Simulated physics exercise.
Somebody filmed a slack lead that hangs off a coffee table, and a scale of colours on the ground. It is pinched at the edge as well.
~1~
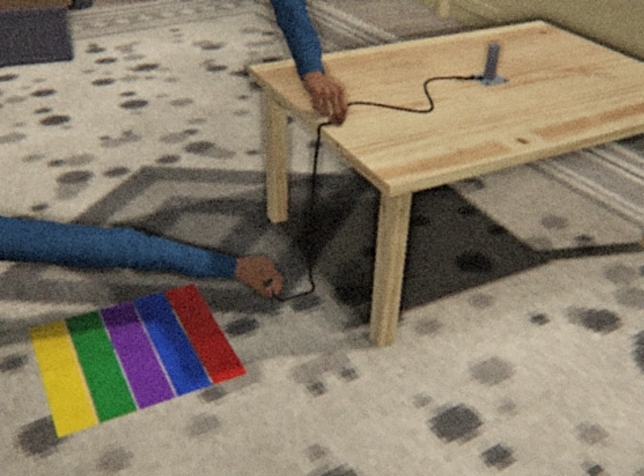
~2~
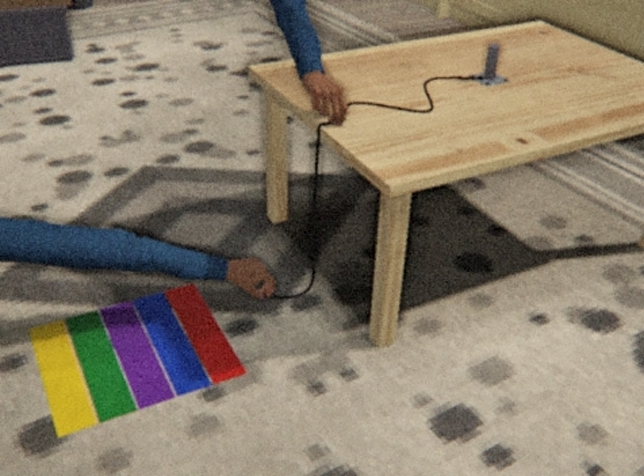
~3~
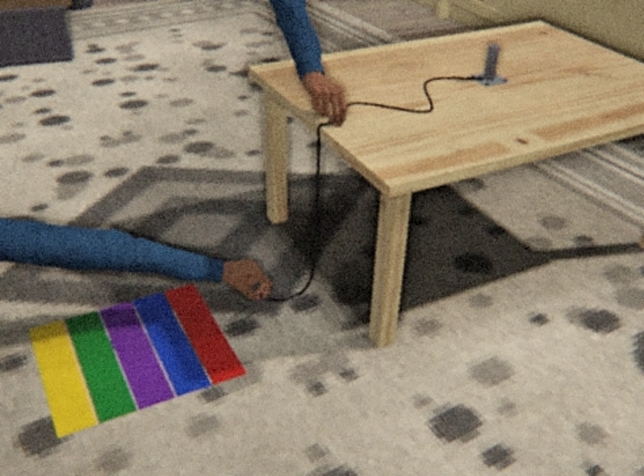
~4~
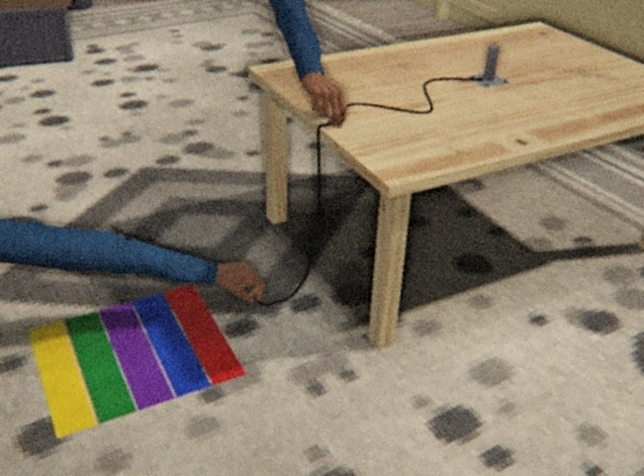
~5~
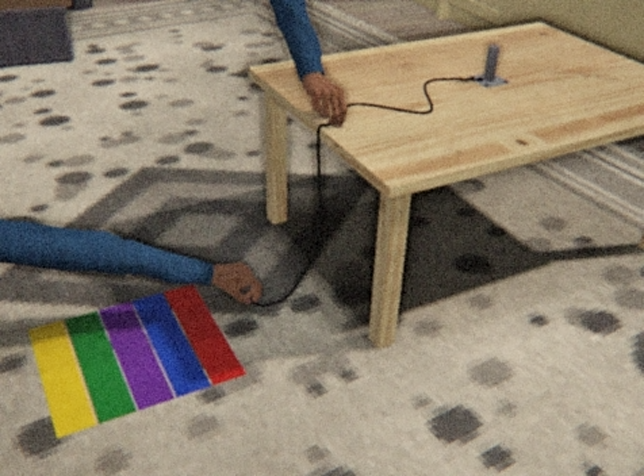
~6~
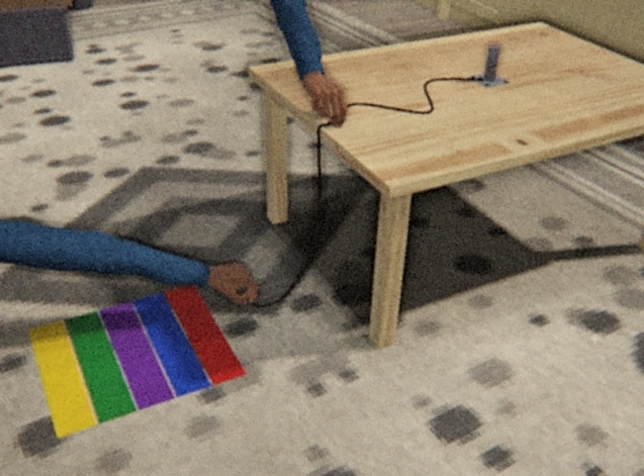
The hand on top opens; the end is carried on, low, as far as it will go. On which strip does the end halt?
The end stops over the yellow strip.
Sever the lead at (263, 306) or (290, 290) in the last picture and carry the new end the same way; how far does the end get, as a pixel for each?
Near (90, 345) and (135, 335).
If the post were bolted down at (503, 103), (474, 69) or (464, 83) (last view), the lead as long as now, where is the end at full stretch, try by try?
In that order: (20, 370), (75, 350) and (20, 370).
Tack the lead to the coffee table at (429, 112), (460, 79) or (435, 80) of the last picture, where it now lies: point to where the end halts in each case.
Try by try, around (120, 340), (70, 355) and (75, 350).
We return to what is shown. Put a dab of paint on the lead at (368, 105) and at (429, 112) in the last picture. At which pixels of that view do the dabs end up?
They go to (324, 122) and to (376, 109).
A little later, end near (124, 337); over purple.
Next, end near (83, 349); over green.
When it is tight, end near (59, 356); over yellow. It gets as far as the yellow strip.
